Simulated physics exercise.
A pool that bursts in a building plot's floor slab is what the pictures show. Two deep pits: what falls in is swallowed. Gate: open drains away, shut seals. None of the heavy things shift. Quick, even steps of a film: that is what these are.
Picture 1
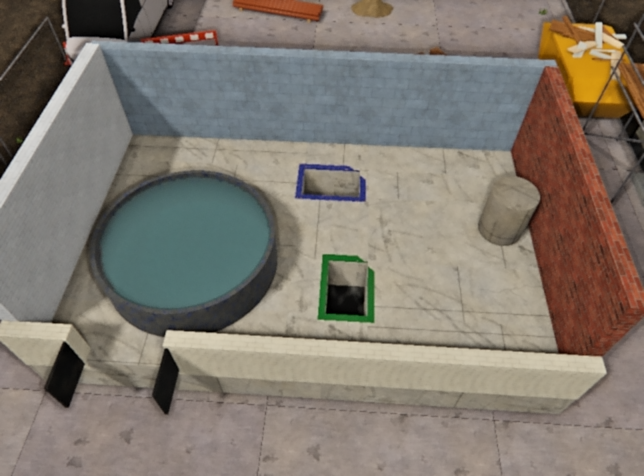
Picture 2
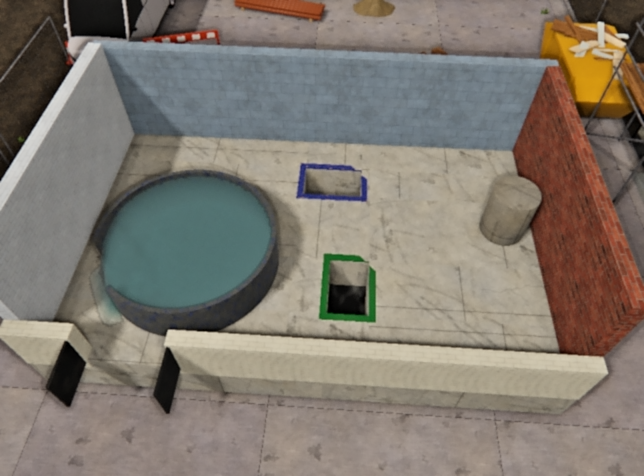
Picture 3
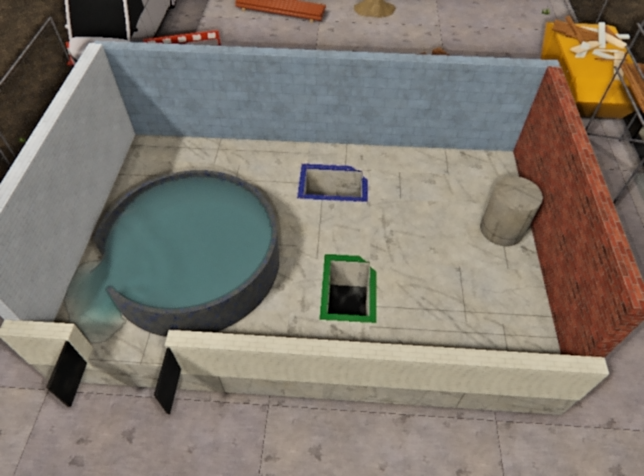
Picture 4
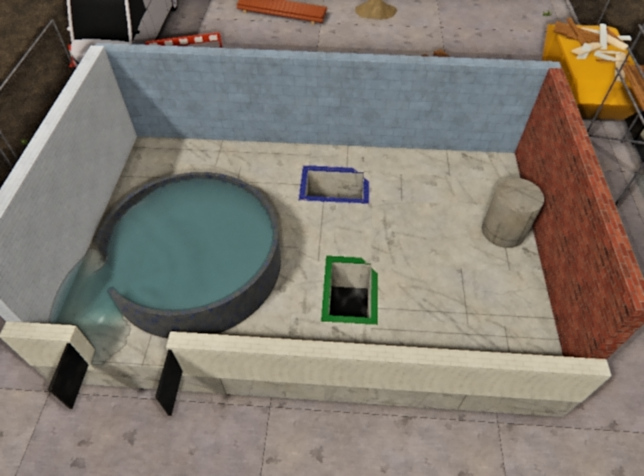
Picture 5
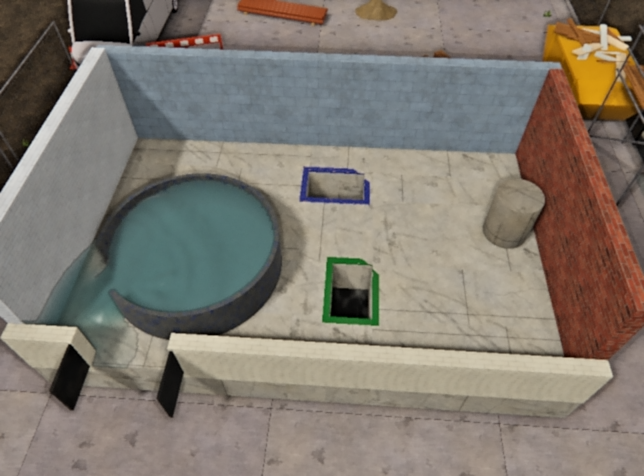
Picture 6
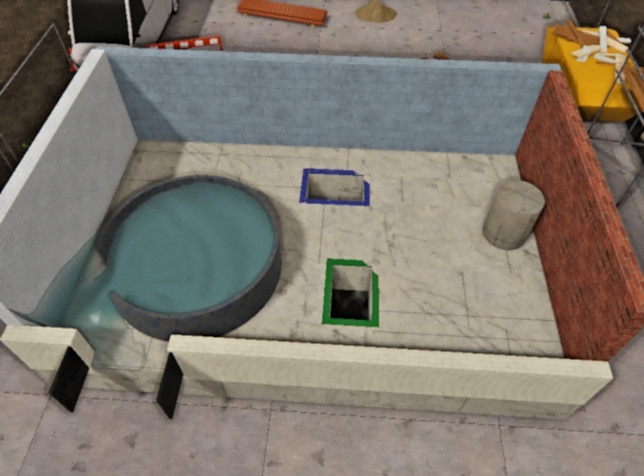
On a walled building plot with a pale floor slab and two rectangular pits, a round pool stands full, then opens at its lower left side, and water pours through the gap and spreads against the grey left wall.
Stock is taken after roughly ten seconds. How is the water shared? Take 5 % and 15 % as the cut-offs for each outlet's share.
In order: The gate ends up with a share topping fifteen per cent; the green pit ends up with a share that stays below five per cent; the blue pit ends up with a share within five to fifteen per cent.
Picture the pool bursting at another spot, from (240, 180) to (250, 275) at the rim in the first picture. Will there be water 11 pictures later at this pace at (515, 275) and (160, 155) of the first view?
In the order asked: Sodden, out of reach.
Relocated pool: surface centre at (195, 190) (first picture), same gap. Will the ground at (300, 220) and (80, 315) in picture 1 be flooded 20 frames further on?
Well, the first one would be bone-dry, and the second one soaked.
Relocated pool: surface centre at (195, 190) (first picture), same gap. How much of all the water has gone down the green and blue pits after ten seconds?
Approximate tally in per cent: Green pit 10, blue pit 6.
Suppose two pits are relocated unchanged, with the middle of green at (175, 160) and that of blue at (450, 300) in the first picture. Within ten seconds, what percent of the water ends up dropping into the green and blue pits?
The green pit ends up with 25 per cent, the blue pit with 0 per cent.
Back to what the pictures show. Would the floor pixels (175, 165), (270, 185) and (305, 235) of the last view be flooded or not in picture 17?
First swamped, then spared, then spared.
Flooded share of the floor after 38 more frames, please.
My best guess is some 65 %.
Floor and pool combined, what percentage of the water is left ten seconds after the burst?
About 58 per cent.
A moment on, water covers 15 % of the floor; the gate 1 %, the green pit 0 %, the blue pit 0 %.
Next, water covers 25 % of the floor; the gate 5 %, the green pit 0 %, the blue pit 0 %.
Then, water covers 35 % of the floor; the gate 13 %, the green pit 0 %, the blue pit 0 %.
Later, water covers 65 % of the floor; the gate 22 %, the green pit 1 %, the blue pit 3 %.
In the end, water covers 90 % of the floor; the gate 31 %, the green pit 3 %, the blue pit 8 %.
